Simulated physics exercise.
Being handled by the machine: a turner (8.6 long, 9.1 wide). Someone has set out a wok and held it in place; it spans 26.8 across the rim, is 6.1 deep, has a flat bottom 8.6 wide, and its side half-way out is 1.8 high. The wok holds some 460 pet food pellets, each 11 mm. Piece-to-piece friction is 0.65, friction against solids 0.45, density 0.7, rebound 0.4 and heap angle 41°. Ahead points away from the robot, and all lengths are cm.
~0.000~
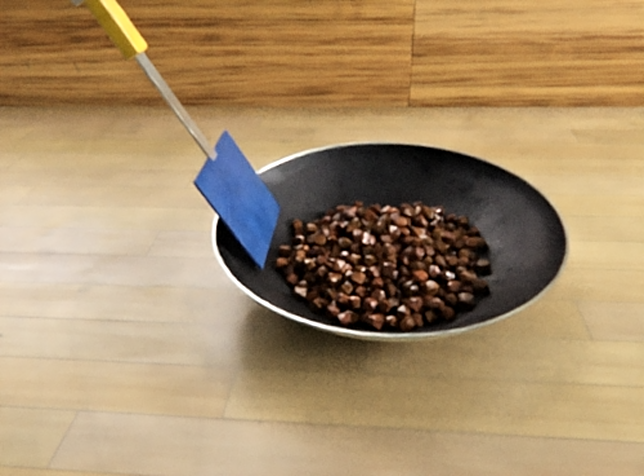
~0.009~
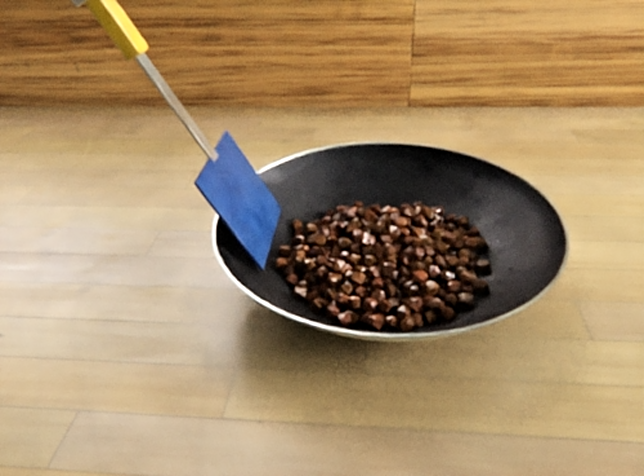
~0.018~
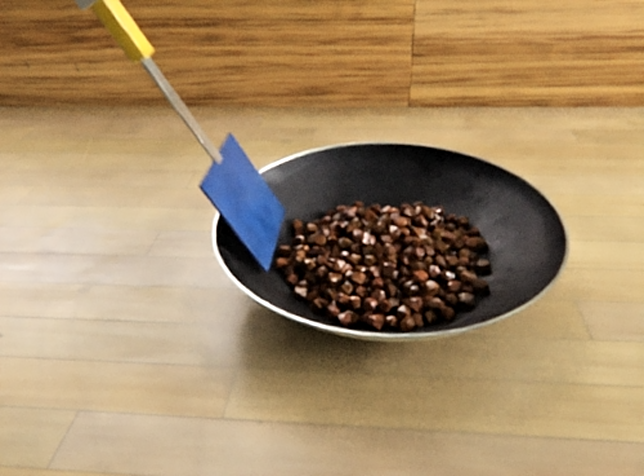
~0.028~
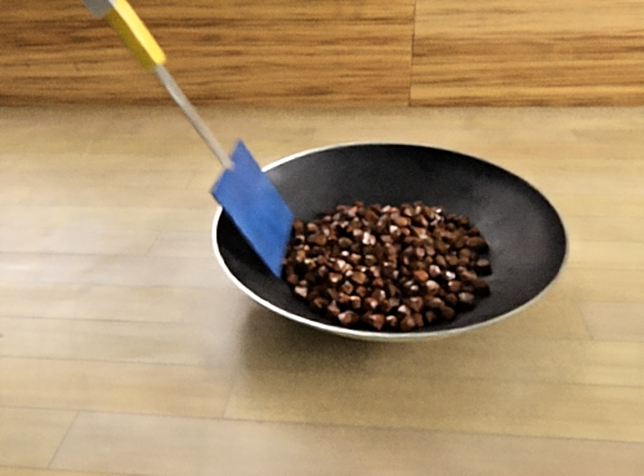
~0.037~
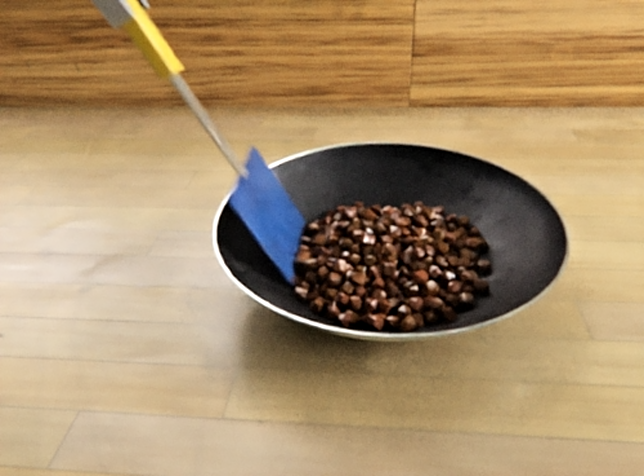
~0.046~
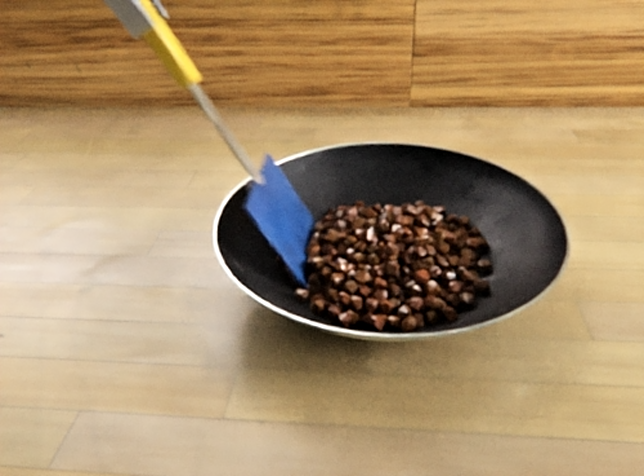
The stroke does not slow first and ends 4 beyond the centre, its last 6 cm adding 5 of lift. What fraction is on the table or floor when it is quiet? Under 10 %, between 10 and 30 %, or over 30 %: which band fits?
The band that fits is between 10 and 30 %.
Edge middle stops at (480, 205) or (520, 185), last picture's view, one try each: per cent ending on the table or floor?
The two tries give near 35 and near 55 in a hundred.
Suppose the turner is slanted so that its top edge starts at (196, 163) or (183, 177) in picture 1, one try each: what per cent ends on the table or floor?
Roughly 20% and 25%.
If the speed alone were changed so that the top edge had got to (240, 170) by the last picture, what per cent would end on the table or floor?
About 5 percent.
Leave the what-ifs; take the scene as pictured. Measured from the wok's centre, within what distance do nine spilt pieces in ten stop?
About 55 cm from the centre.
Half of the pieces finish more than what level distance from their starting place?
Some 5 centimetres.
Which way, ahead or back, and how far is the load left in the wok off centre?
Roughly 5.0 centimetres ahead.
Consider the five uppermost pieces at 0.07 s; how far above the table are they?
About 5 cm.
After 0.07 s, sloping 62°, highest piece 6 above the table; 457 in the wok.
After 0.09 s, sloping 62°, highest piece 9 above the table; 457 in the wok.
After 0.30 s, sloping 62°, highest piece 16 above the table; 368 in the wok, 32 on the table or floor, 57 on the blade or in flight.
After 1.35 s, sloping 62°, highest piece 7 above the table; 368 in the wok, 89 on the table or floor.
At rest, 368 in the wok, 89 on the table or floor. That is 19 % on the table or floor.
